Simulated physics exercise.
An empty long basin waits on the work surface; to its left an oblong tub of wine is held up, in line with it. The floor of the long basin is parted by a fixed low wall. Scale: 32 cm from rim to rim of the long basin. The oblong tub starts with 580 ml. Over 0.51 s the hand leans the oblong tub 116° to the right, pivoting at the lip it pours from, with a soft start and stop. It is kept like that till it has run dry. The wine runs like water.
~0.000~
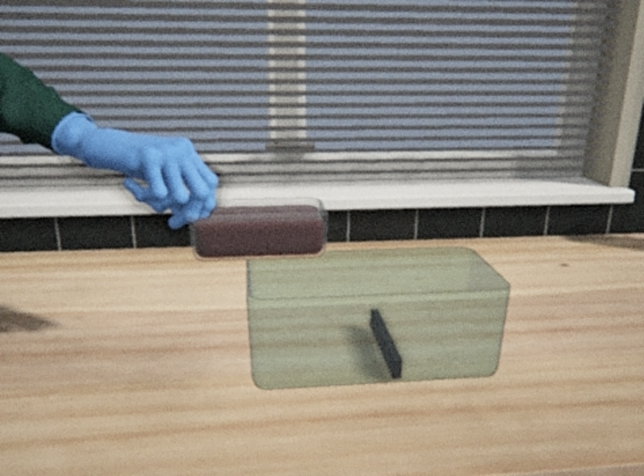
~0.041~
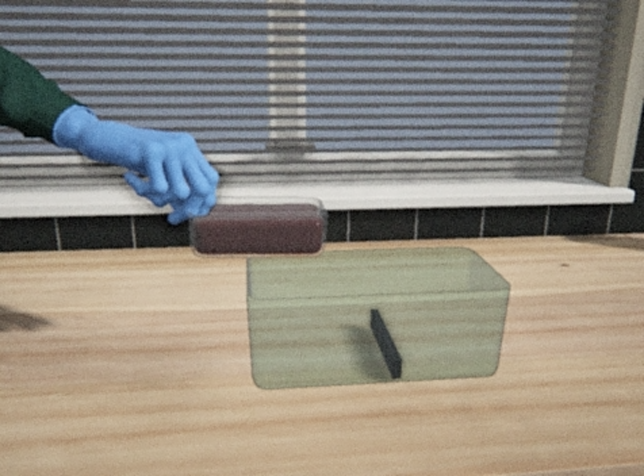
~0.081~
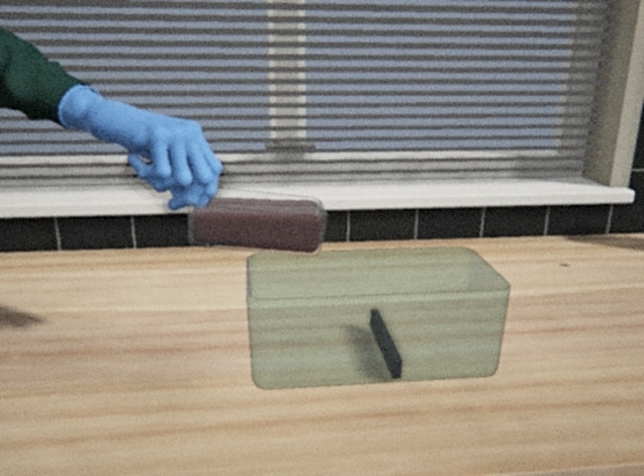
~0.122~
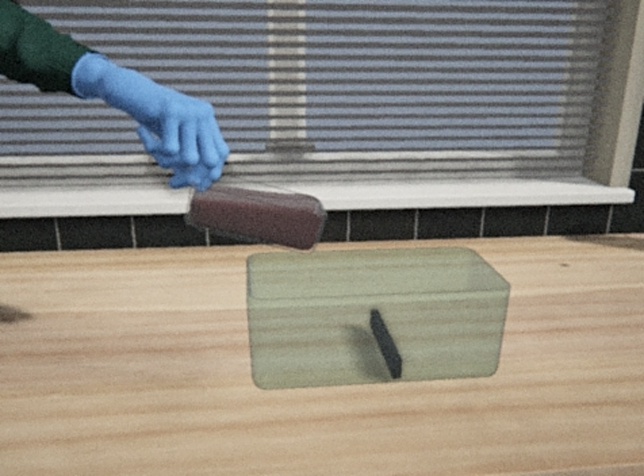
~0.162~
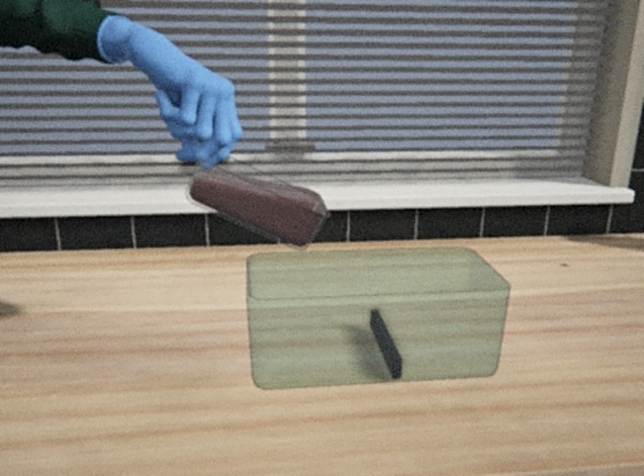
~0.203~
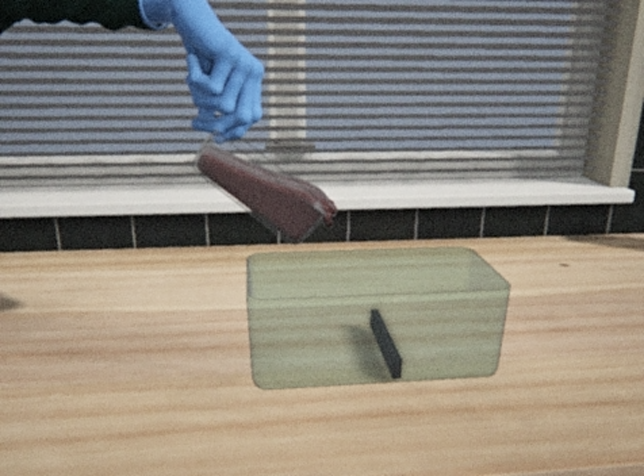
A blue-gloved hand in a dark green sleeve holds a clear oblong tub of dark reddish-brown liquid above a pale wooden counter, seen from the front and slightly above, before a blind-covered window and black tiles. To its right sits an empty, translucent green long basin with a dark upright bar showing at its front. The hand rises and leans the tub steadily rightward, its liquid shifting toward the lowered right end, while the camera stays still.
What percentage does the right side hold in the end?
About 51 per cent.
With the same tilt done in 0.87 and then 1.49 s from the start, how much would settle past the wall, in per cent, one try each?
First 65, then 60 per cent.
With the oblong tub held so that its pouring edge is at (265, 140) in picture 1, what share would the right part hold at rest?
In that case some 30 per cent.
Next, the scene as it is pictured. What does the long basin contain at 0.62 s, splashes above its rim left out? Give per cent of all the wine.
About 88 per cent.
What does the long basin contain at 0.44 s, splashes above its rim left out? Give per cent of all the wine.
About 32 per cent.
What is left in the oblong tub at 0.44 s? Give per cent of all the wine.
Some 10 per cent.
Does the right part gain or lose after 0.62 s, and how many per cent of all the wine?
The share moves down, by some 14 per cent.
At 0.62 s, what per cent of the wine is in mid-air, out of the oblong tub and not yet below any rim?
Some 12 per cent.
By 0.44 s the tilt is 111° and 11 per cent is still to pour, 9 is left of the wall and 23 right of it.
By 0.62 s the tilt is 116° and 0 per cent is still to pour, 23 is left of the wall and 65 right of it.
By 0.81 s the tilt is 116° and 1 per cent is still to pour, 33 is left of the wall and 47 right of it.
By 1.01 s the tilt is 116° and 0 per cent is still to pour, 42 is left of the wall and 52 right of it.
At rest 43 per cent lies left of the wall, 51 right of it and 6 outside.
